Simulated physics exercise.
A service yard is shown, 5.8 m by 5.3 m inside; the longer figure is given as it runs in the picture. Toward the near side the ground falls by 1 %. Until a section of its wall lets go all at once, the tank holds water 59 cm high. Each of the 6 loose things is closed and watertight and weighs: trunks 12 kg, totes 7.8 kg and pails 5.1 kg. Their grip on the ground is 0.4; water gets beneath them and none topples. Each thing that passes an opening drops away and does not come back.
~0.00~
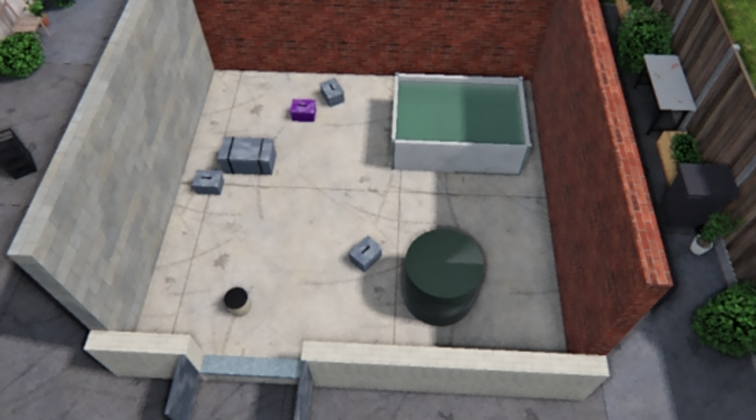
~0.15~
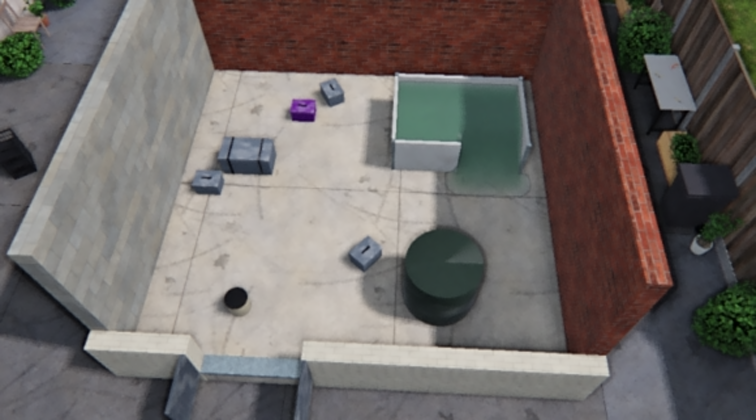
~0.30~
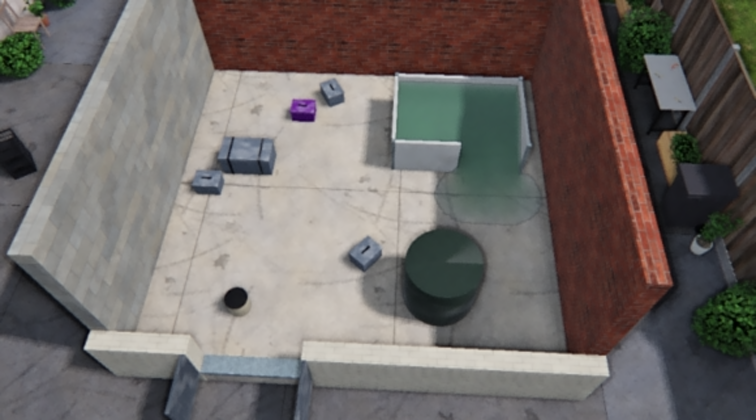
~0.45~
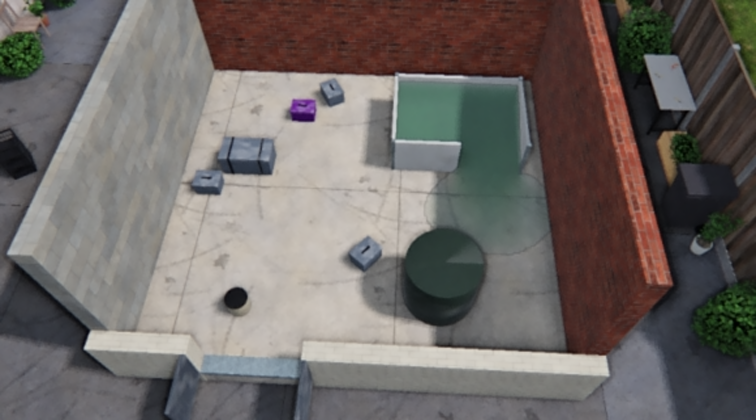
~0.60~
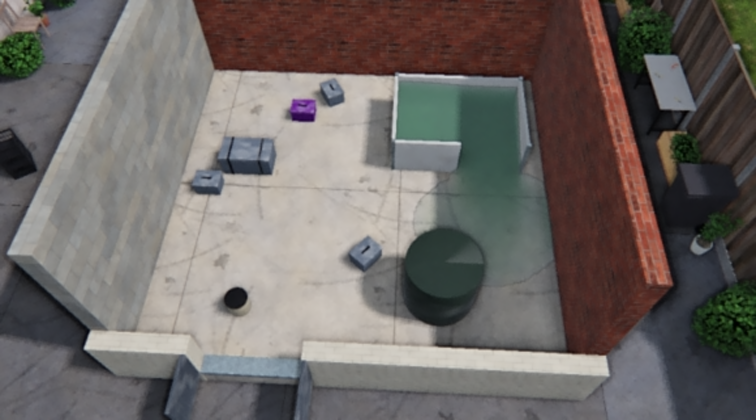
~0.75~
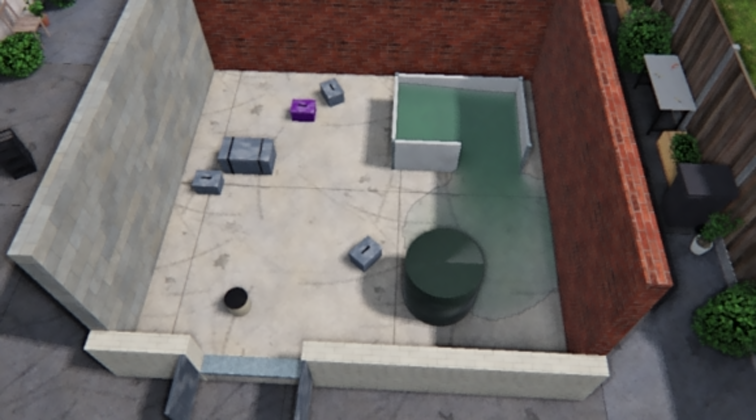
Green water spreads from the broken tank across the yard floor and around the dark cylinder.
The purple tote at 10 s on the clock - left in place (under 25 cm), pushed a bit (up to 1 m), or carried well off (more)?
It'll be roughly where it started.
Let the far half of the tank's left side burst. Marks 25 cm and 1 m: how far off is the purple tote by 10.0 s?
I'd expect the purple tote to have ended up far off.
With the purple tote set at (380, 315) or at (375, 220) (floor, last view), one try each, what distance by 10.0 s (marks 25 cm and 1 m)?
In that order: It travels far; it slides a little.
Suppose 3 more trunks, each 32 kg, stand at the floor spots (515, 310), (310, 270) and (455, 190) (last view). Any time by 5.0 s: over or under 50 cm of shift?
Listed order gives above the limit, within the limit, above the limit.
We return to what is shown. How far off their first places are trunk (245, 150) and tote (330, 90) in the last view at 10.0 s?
140 cm and 0 cm, respectively.
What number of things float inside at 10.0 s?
Total: 2.
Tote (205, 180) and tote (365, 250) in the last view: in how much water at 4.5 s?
First roughly 2 cm, second roughly 4 cm.
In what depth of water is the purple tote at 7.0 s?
I'd put it at about 1 cm.
After 2.0 s the purple tote is near (303, 106), 0.0 m from its start, aground; 0 of 6 are out; 0 afloat.
After 4.5 s the purple tote is near (303, 106), 0.0 m from its start, aground; 0 of 6 are out; 1 afloat.
After 7.0 s the purple tote is near (303, 106), 0.0 m from its start, aground; 0 of 6 are out; 0 afloat.
After 10.0 s the purple tote is near (304, 102), 0.1 m from its start, aground; 0 of 6 are out; 2 afloat.
